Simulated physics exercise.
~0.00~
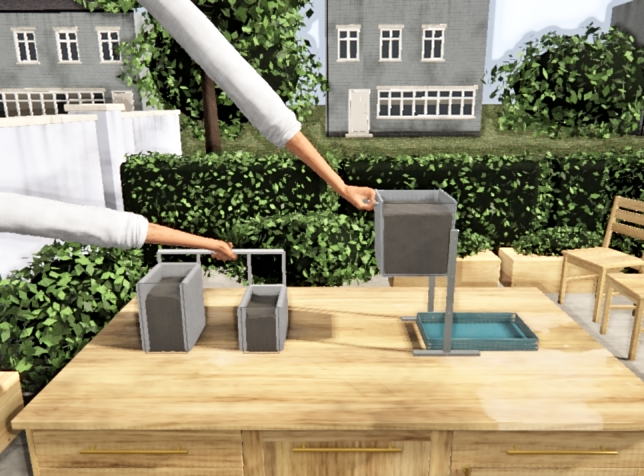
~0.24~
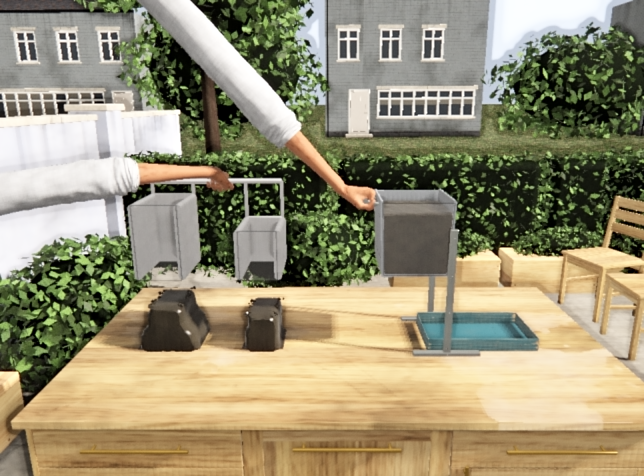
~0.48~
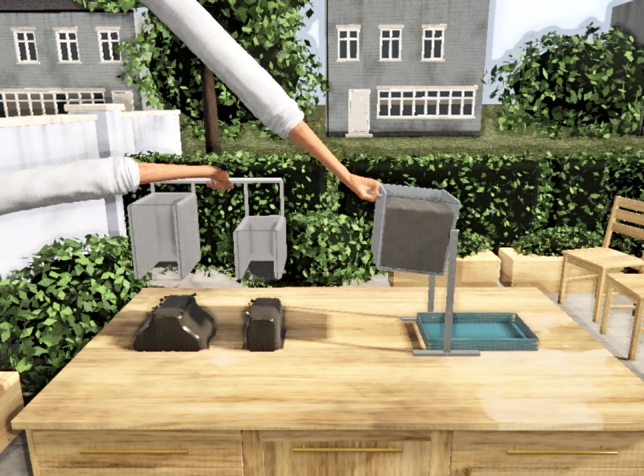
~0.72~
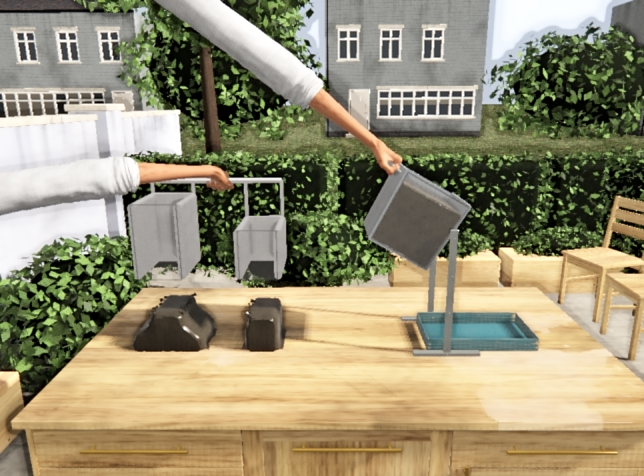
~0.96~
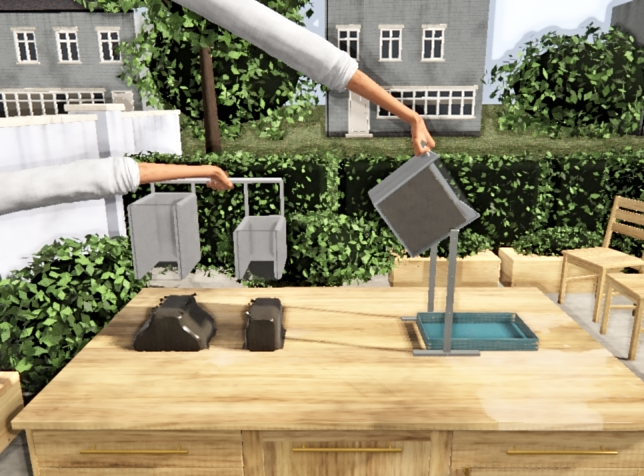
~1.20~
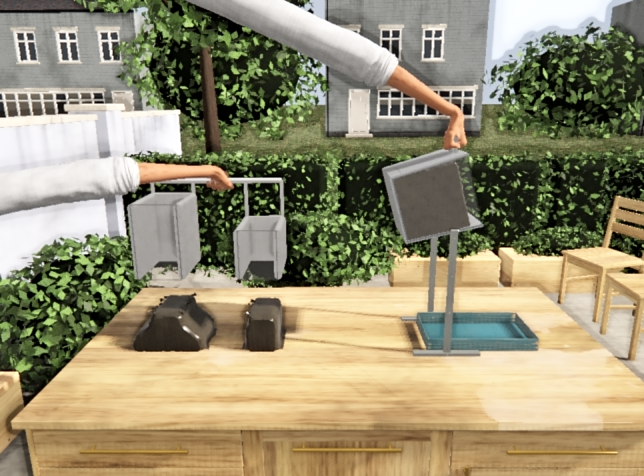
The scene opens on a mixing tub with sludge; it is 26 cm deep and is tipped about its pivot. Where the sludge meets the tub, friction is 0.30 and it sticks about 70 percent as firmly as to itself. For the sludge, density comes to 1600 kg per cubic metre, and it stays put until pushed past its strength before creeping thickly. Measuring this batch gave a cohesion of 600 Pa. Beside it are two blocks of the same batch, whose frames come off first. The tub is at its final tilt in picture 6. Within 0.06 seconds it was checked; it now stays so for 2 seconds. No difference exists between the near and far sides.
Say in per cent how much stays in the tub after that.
Close to 100 percent stays in.
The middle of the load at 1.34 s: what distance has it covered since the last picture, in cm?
The distance comes to some 1 cm.
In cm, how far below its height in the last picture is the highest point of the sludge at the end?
The top ends up some 2 cm below its level in the last picture.
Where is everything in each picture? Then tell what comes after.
Handle-side rim at (383, 203), tilt 0 degrees; highest point of the sludge at (442, 214); test blocks 22 cm, 14 cm high (left to right), in the first picture.
Handle-side rim at (383, 203), tilt 0 degrees; highest point of the sludge at (442, 214); test blocks 18 cm, 14 cm high (left to right), in the second picture.
Handle-side rim at (388, 195), tilt 7 degrees; highest point of the sludge at (393, 208); test blocks 15 cm, 14 cm high (left to right), in the third picture.
Handle-side rim at (409, 172), tilt 30 degrees; highest point of the sludge at (407, 185); test blocks 15 cm, 14 cm high (left to right), in the fourth picture.
Handle-side rim at (439, 158), tilt 54 degrees; highest point of the sludge at (427, 169); test blocks 15 cm, 14 cm high (left to right), in the fifth picture.
Handle-side rim at (468, 156), tilt 75 degrees; highest point of the sludge at (452, 164); test blocks 15 cm, 14 cm high (left to right), in the sixth picture.
By 1.34 s, the tub is at 75 degrees and holds 100 %.
By 1.51 s, the tub is at 75 degrees and holds 100 %.
By 1.68 s, the tub is at 75 degrees and holds 100 %.
By 1.85 s, the tub is at 75 degrees and holds 100 %.
By 3.20 s, at the end, the tub is at 75 degrees and holds 100 %.
